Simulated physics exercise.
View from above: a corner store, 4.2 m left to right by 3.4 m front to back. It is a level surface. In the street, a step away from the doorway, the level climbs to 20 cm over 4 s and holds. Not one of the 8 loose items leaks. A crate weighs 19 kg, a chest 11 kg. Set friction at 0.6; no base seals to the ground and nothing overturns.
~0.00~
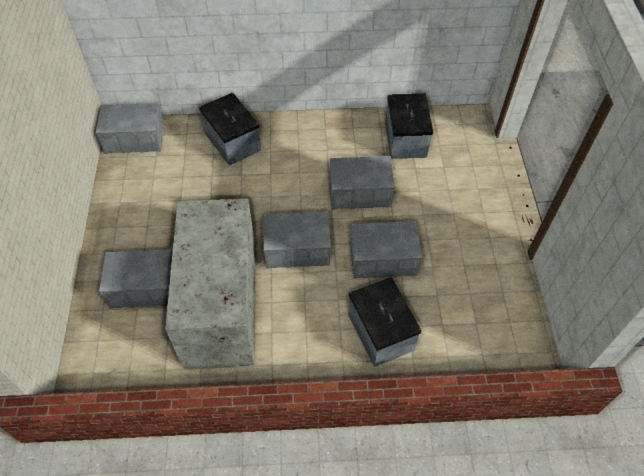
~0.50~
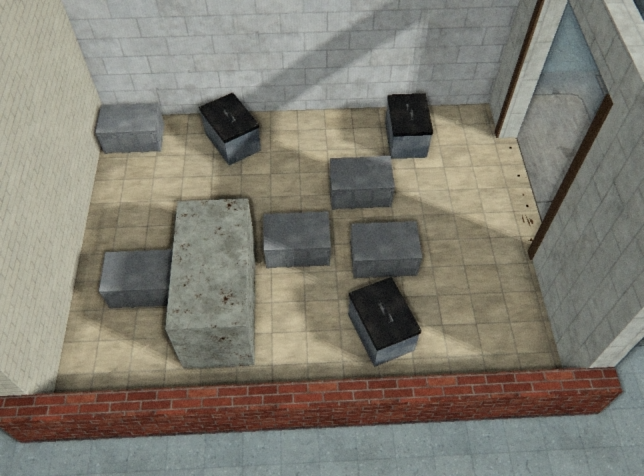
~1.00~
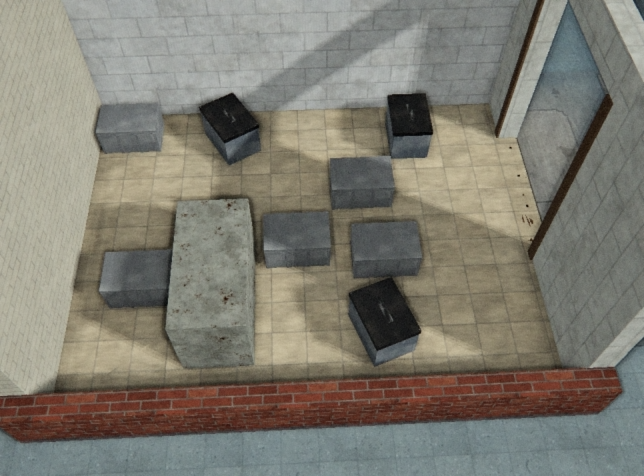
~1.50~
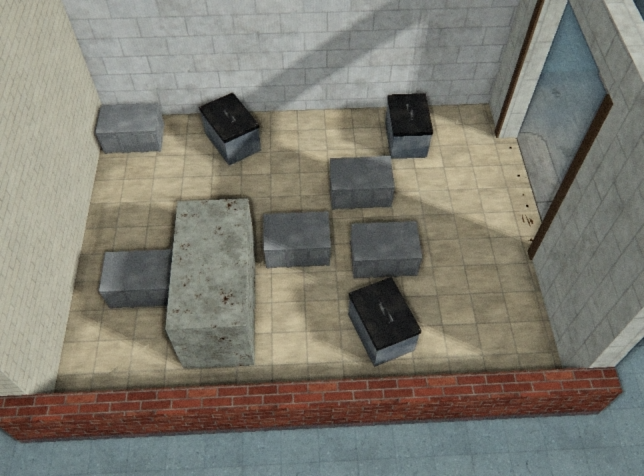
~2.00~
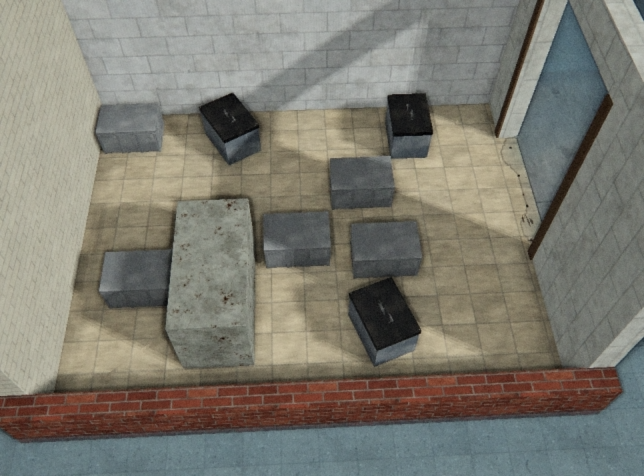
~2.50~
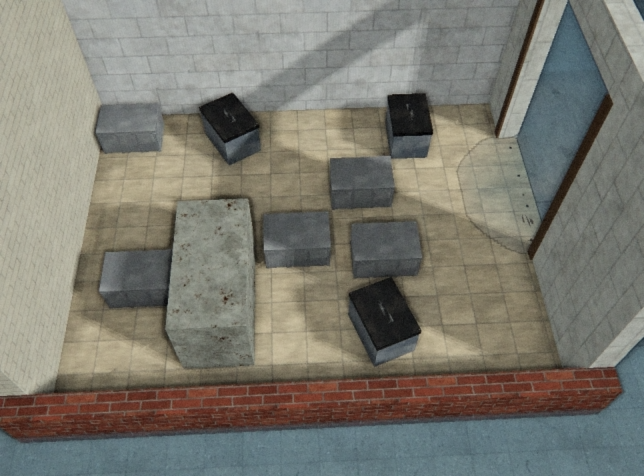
Water covering the street outside a tiled room of scattered grey blocks, then spreading in through the doorway at right.
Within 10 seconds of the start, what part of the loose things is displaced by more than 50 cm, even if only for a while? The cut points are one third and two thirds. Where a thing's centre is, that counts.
The fraction is high.
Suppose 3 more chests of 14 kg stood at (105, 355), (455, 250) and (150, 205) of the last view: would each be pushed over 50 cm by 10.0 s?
In turn: Within the mark, beyond the mark, beyond the mark.
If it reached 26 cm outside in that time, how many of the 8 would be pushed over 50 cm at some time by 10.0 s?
Then it comes to 8.
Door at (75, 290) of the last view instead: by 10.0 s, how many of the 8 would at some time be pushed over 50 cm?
Result: 4.
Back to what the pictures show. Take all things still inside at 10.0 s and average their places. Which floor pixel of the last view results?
(212, 289).
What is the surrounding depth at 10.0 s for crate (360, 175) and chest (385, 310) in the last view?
Around 13 cm and 8 cm.
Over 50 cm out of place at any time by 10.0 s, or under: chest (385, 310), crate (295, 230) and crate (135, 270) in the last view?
Taking them in turn, the first is within the limit, the second within the limit and the third beyond the limit.
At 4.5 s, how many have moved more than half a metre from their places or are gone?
I count 0.
After 3.5 s 0 of 8 are over 50 cm from their spots; 0 afloat.
After 4.5 s 0 of 8 are over 50 cm from their spots; 0 afloat.
After 7.0 s 4 of 8 are over 50 cm from their spots; 3 afloat.
After 10.0 s 6 of 8 are over 50 cm from their spots, and 6 have been at some point; 8 afloat.
